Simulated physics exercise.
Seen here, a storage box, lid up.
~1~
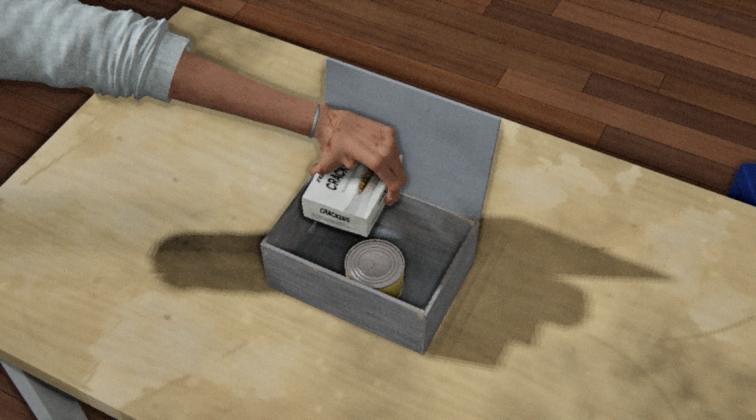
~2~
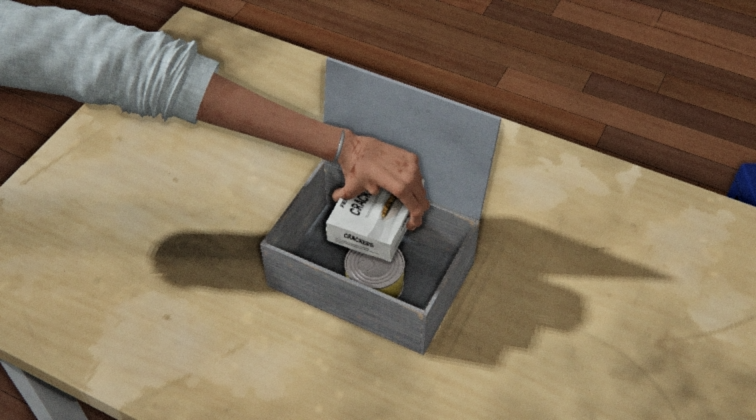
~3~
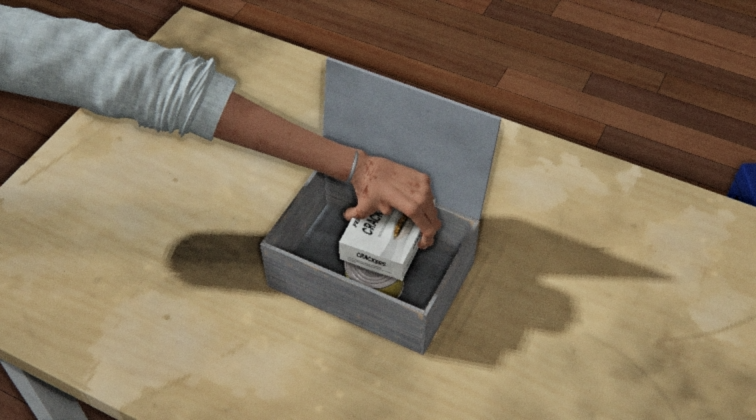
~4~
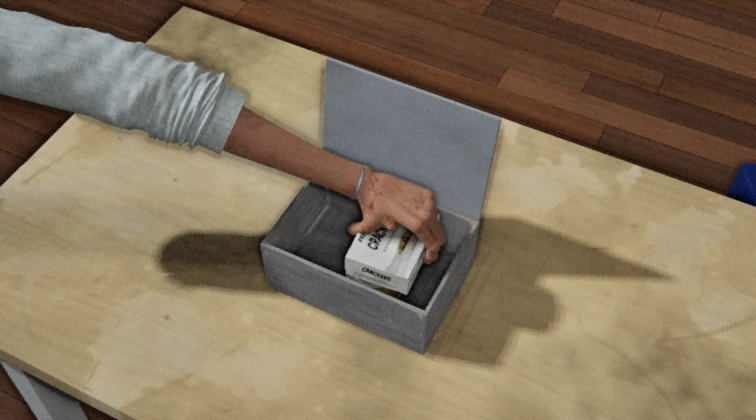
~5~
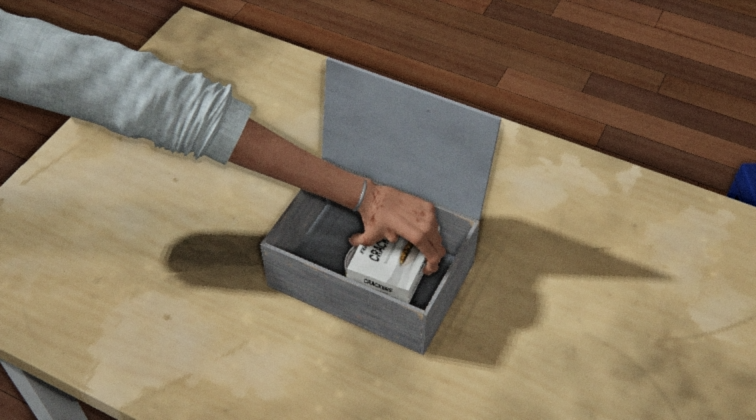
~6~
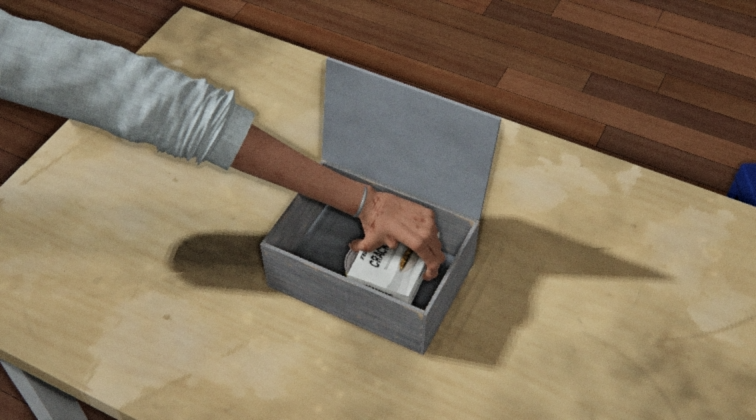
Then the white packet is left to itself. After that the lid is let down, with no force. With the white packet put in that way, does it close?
As it turns out, it sits on the rim.
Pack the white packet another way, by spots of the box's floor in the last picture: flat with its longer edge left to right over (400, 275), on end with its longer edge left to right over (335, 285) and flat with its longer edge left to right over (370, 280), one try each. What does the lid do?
In the first case it shuts flat; in the second case it stays ajar; in the third case it sits on the rim.
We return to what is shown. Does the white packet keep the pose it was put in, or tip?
It keeps its pose.
Then, 1.30 s on from there, lid 78° above the rim.
Then, 1.80 s on from there, lid 42° above the rim.
Then, 2.30 s on from there, lid shut.
In the end, lid shut; both unmoved. At the end, from the last picture's camera, white packet near (394, 262).
